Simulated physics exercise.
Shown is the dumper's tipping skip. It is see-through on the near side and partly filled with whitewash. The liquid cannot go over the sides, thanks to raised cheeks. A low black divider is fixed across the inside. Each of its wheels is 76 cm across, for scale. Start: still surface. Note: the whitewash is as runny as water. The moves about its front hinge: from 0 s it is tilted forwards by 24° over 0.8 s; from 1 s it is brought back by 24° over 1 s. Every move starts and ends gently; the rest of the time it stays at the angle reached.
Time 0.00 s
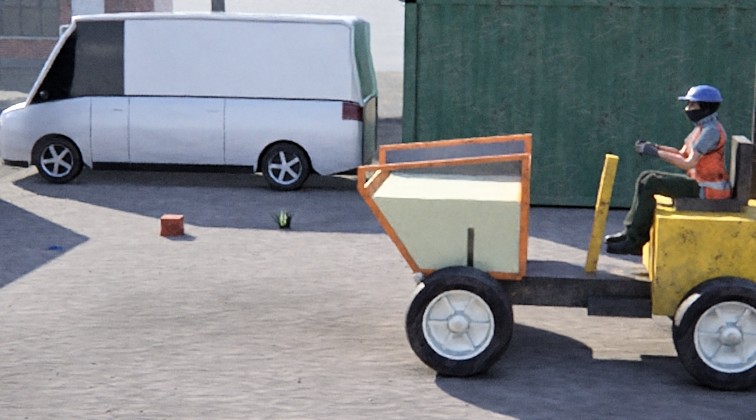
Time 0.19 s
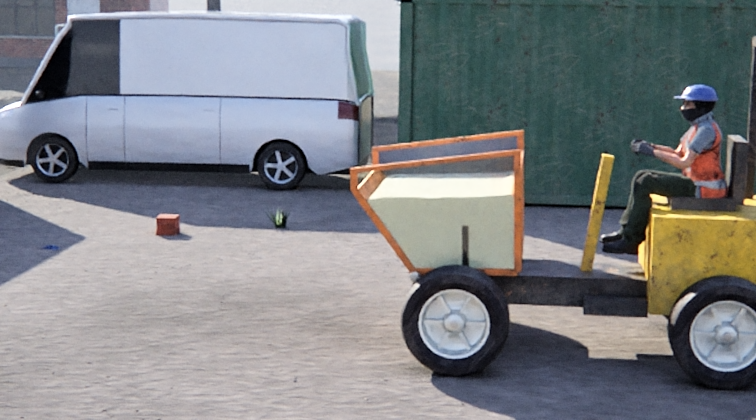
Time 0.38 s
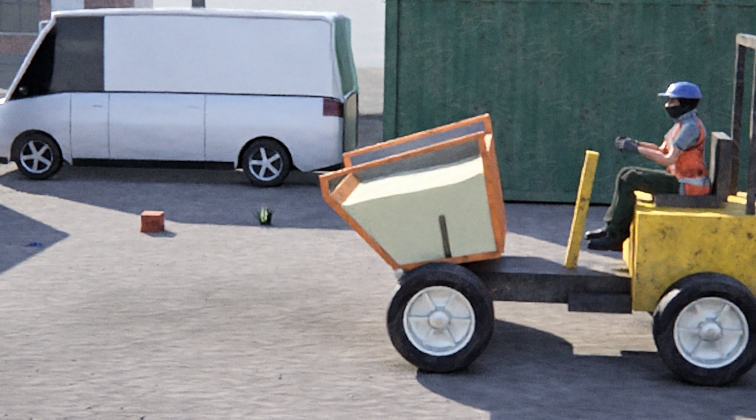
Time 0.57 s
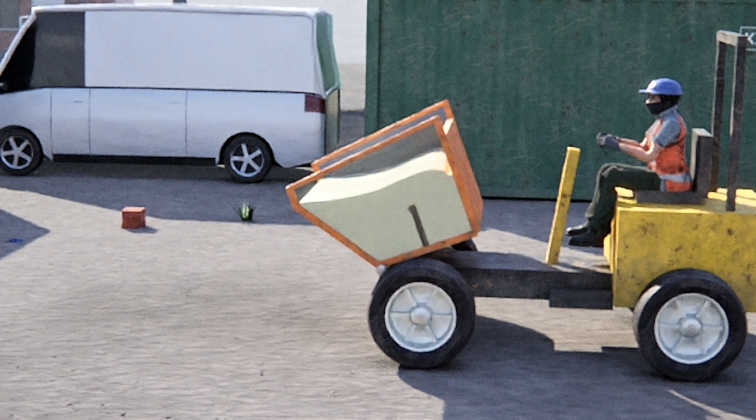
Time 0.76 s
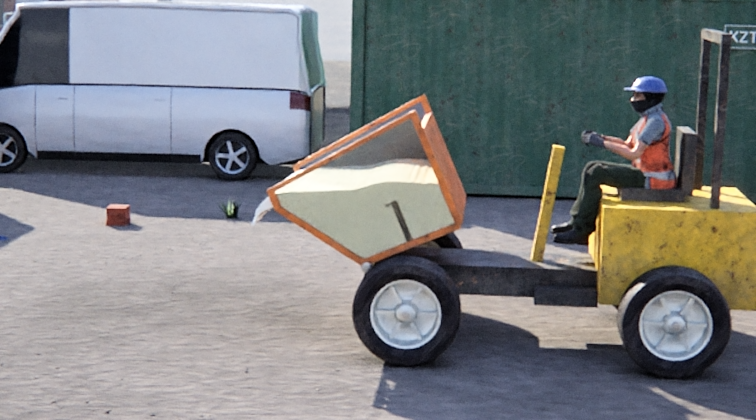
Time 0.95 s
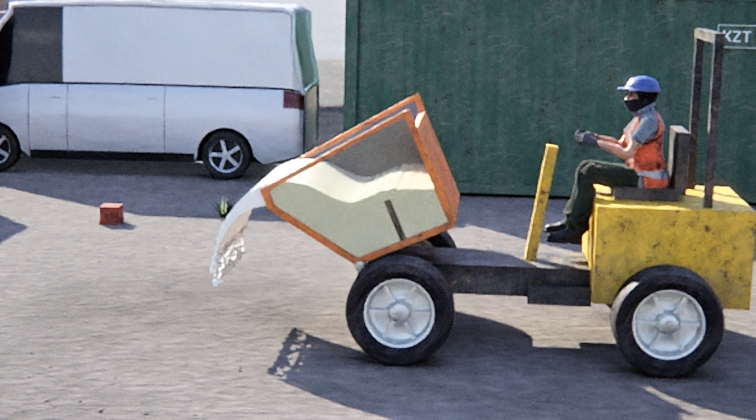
Dumper's orange-framed skip tilting forwards to the left, pale whitewash pouring over its lip, as a blue-helmeted driver sits behind.
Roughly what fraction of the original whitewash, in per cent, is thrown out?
About 33 in every hundred parts is thrown out.
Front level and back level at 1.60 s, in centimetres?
About 38 cm at the front, 24 cm at the back.
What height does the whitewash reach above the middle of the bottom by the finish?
Roughly 38 cm.
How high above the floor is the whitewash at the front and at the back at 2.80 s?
Front level 44 cm, back level 34 cm.
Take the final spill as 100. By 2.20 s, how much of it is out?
Some 100 per cent by then.
Then, 1.60 s in, the skip is at 7° forwards, the surface stands 24 cm at the back and 39 cm at the front; 33 per cent has gone, over the front.
Then, 2.20 s in, the surface stands 49 cm at the back and 36 cm at the front; 33 per cent has gone, over the front.
Then, 2.80 s in, the surface stands 34 cm at the back and 44 cm at the front; 33 per cent has gone, over the front.
Then, 4.89 s in, 33 per cent has gone, over the front, 174 of 519 litres.
